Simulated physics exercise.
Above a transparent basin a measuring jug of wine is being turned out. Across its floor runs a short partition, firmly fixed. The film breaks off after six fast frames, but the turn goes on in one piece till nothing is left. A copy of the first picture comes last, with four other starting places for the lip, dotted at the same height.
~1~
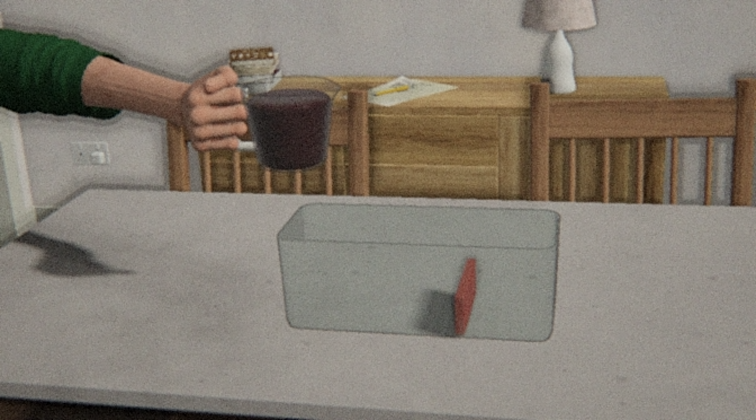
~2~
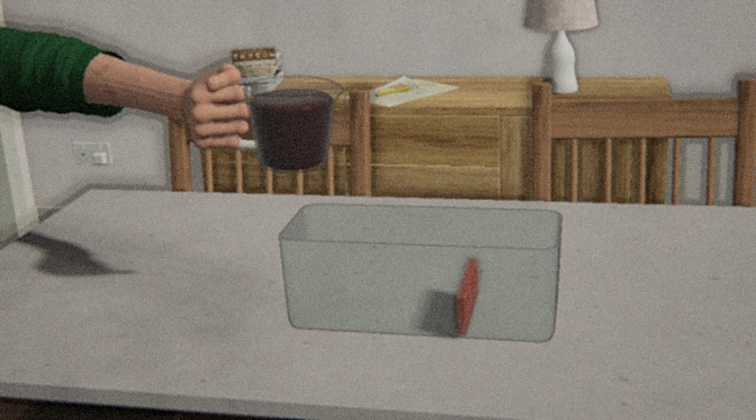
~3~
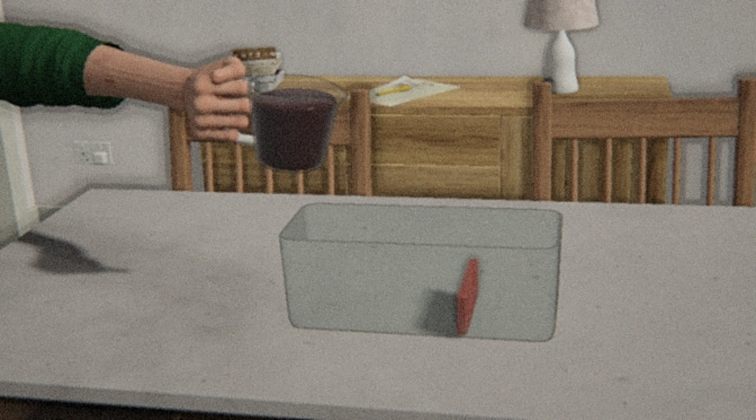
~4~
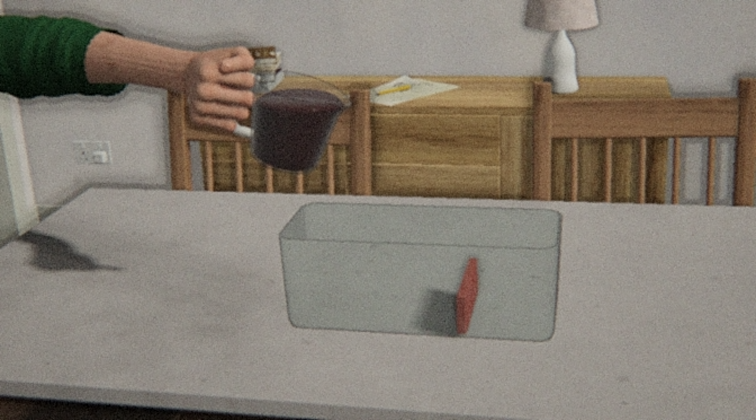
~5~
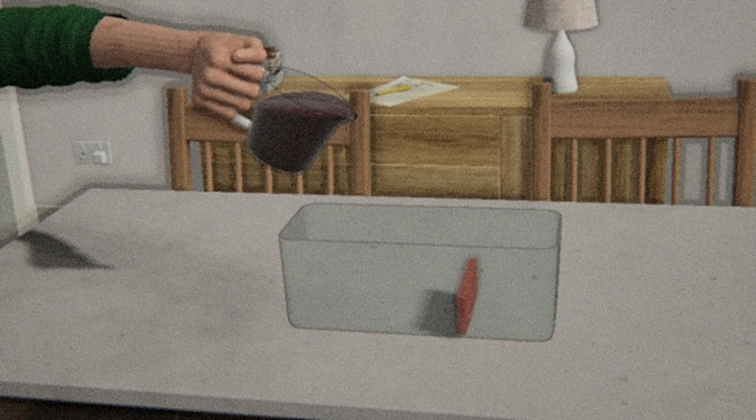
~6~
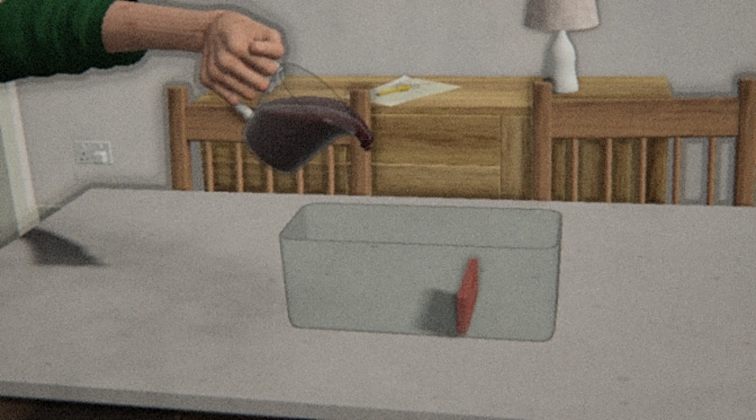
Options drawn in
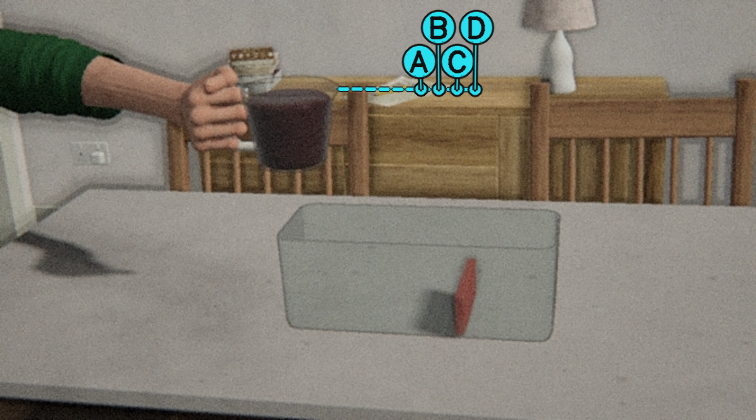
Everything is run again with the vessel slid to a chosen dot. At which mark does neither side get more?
A is best.
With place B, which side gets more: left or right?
The right one.
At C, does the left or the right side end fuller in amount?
More ends on the right.
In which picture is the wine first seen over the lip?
In picture 5.
On the marked copy, A at (420, 89); B at (438, 89); C at (456, 89); D at (475, 89).
If A is chosen, about 52 % ends left of the wall and 47 % right of it.
If B is chosen, about 28 % ends left of the wall and 70 % right of it.
If C is chosen, about 21 % ends left of the wall and 79 % right of it.
If D is chosen, about 20 % ends left of the wall and 79 % right of it.
